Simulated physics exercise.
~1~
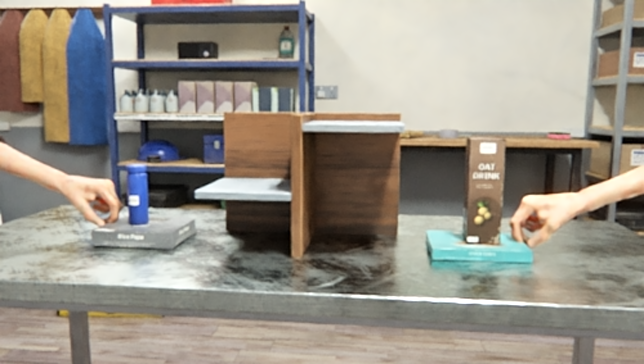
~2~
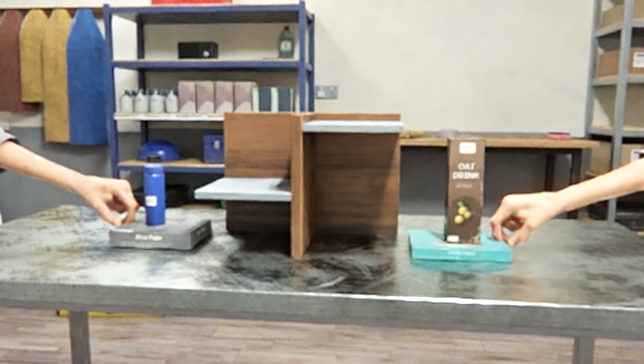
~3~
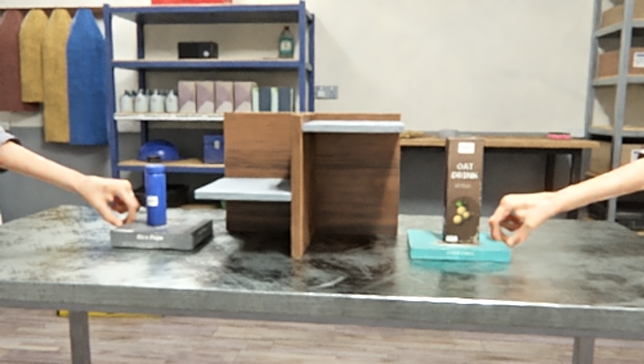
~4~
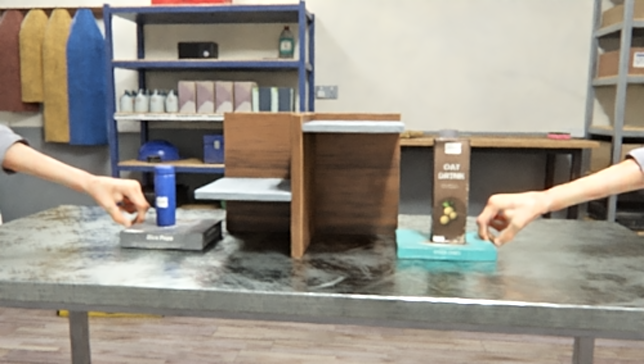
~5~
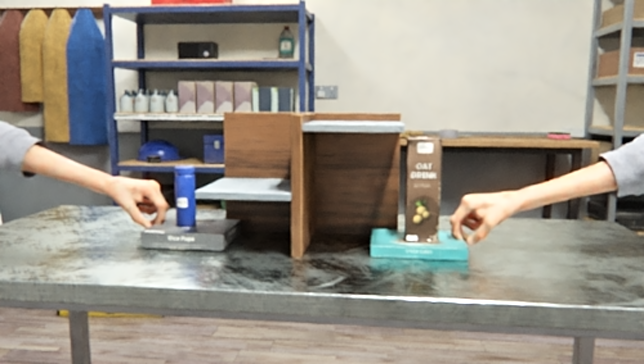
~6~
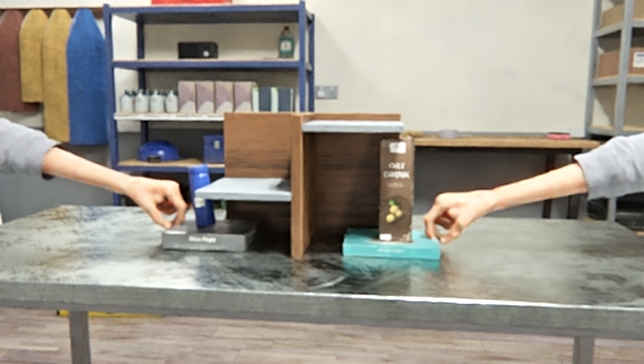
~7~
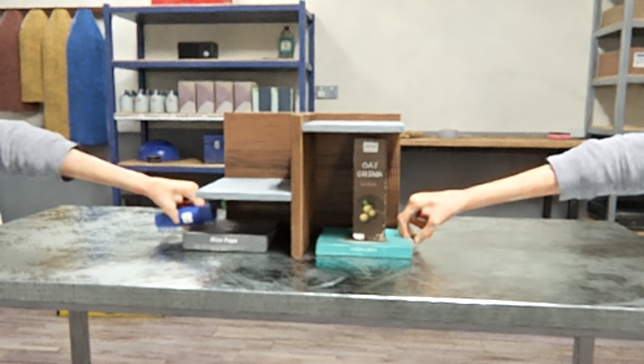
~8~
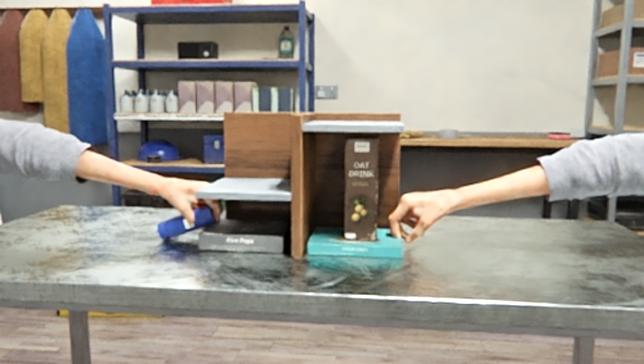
On a metal table, hands slide two bases inward; the carton enters upright, the shaker topples.
